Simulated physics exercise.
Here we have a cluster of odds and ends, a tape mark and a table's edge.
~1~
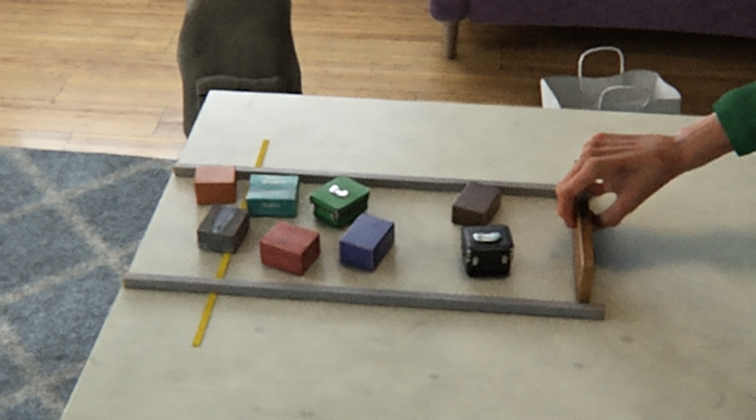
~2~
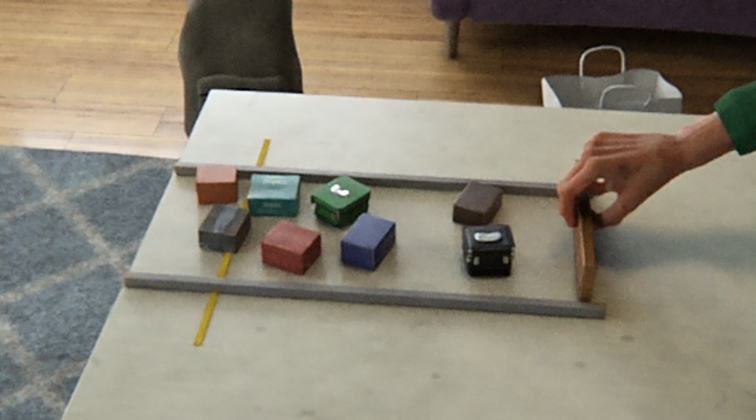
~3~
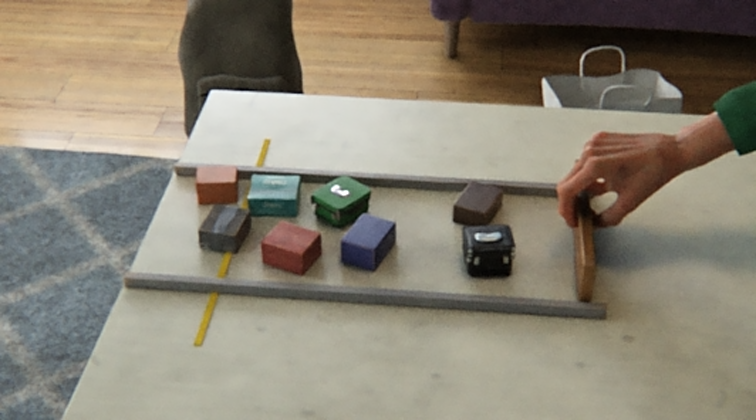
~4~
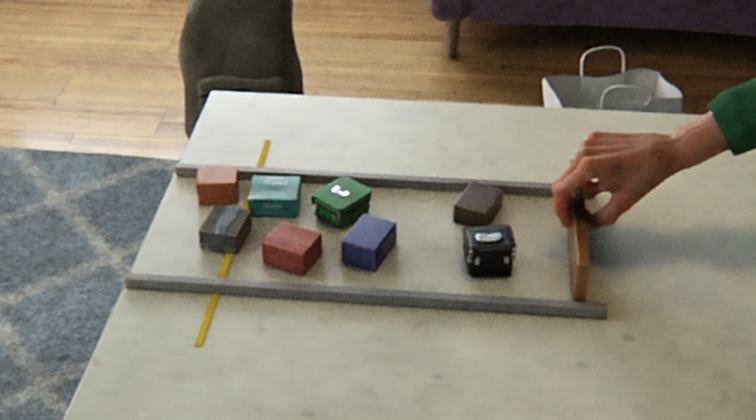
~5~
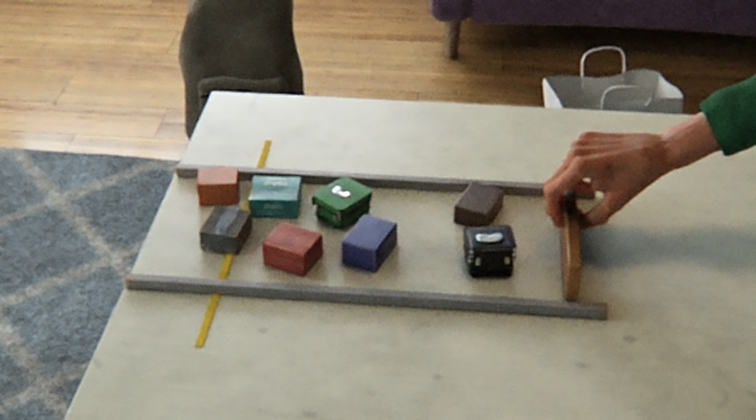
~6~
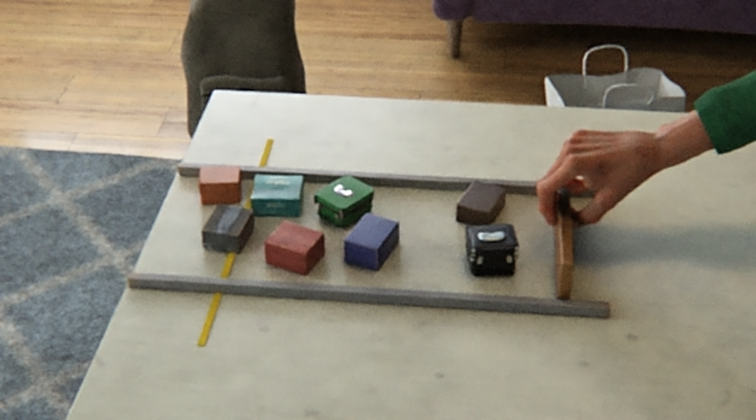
On a pale tabletop, a hand sliding a wooden board slightly left between two grey rails, the colourful small boxes staying still.
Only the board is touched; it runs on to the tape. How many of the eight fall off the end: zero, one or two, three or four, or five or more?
In the end the number that fall off is three or four.
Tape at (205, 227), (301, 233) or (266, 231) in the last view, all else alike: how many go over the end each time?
The counts: 6, 0 and 2.
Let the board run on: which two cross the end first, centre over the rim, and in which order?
In order: The orange block, then the grey box.
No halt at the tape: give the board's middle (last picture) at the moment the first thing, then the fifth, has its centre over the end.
First at (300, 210), next at (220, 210).
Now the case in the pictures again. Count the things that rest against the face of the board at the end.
That makes 2.
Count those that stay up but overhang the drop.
That would be 0.
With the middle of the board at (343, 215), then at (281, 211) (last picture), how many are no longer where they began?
8 and 8.
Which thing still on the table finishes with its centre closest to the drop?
It is the blue block.
Soon after, none off yet; orange block at rest near (221, 185); grey box at rest near (229, 228); turquoise box at rest near (278, 195).
After that, none off yet; orange block moving near (212, 184); grey box displaced a little near (207, 223); turquoise box displaced a little near (253, 196).
In the end, the number that fall off is three or four; gone, red block, turquoise box, grey box and orange block.
